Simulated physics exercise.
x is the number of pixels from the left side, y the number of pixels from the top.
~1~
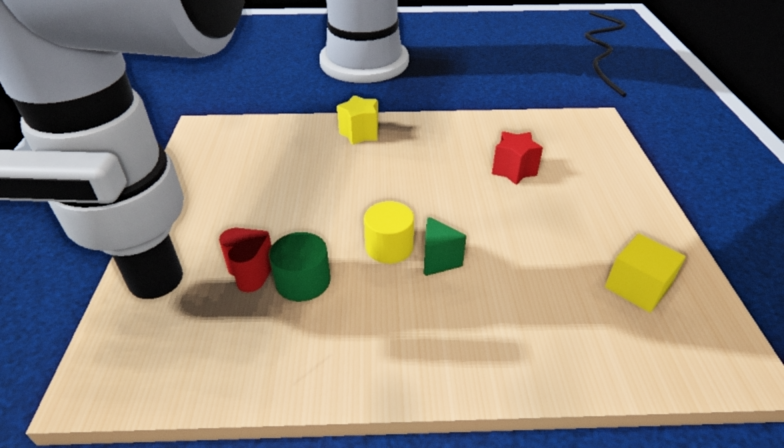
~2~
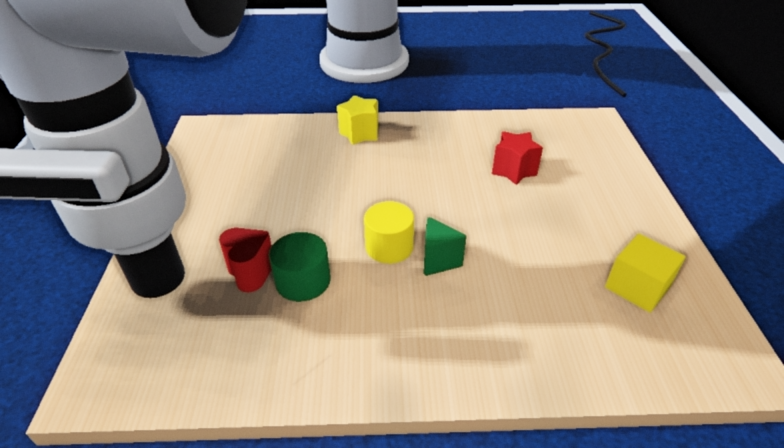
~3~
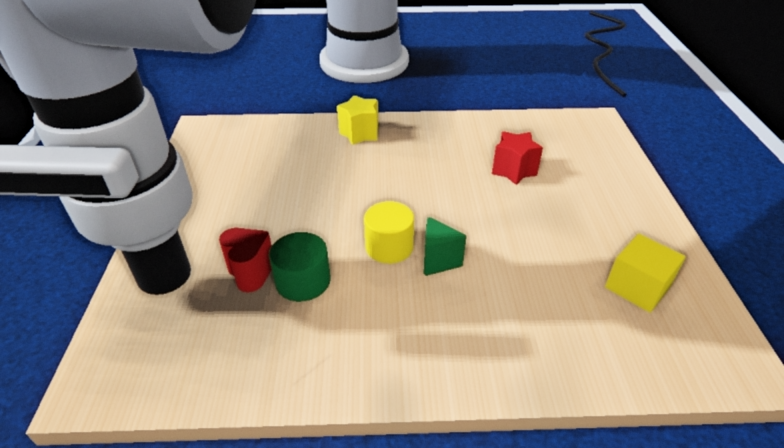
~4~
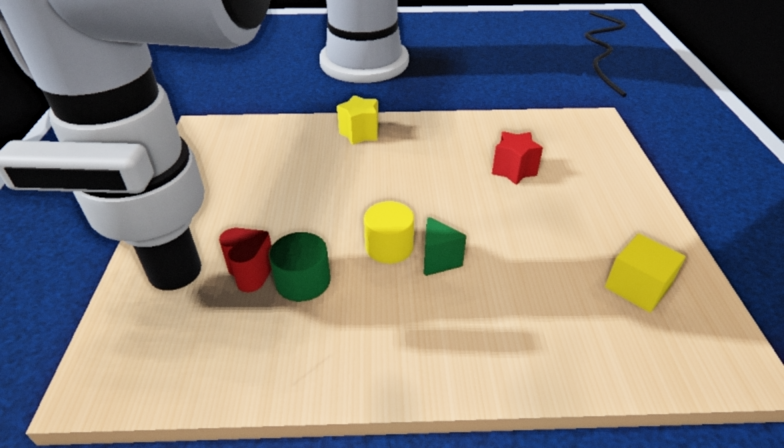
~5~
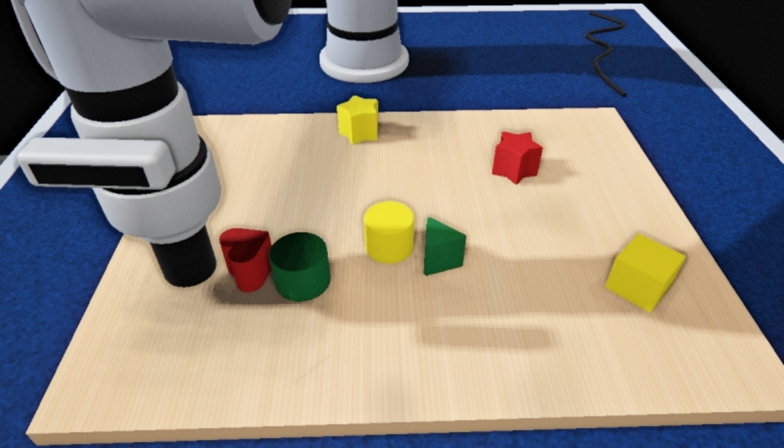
In the video, a robot arm with a black cylindrical tip moves slightly rightward over a wooden board, nearing a red block beside a green cylinder, while these and the other yellow, green and red blocks stay still.
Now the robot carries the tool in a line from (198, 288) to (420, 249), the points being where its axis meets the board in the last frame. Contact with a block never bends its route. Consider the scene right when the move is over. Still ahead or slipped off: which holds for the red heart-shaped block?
Expect to find it next to or behind the tool.
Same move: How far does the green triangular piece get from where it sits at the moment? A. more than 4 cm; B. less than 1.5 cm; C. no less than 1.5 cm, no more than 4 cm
Correct choice: C.
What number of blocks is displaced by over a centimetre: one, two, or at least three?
Blocks that move over 1 cm: Three or more.
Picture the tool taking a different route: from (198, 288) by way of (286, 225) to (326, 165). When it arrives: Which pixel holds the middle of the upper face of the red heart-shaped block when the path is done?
Somewhere near (306, 214).
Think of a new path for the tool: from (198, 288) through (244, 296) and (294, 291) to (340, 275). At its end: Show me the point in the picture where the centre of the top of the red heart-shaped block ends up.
Expect it around (279, 232).
The first path, step by step. One third of the way, tool (273, 256); red heart-shaped block (302, 222), turned 15° anticlockwise; green disc (339, 247).
Two thirds of the way, tool (348, 243); red heart-shaped block (341, 204), turned 70° anticlockwise; green disc (392, 250); yellow disc (401, 214).
At the end, tool (421, 231); red heart-shaped block (344, 203), turned 80° anticlockwise; green disc (433, 256); yellow disc (455, 197); green triangular piece (464, 229), turned 40° clockwise.
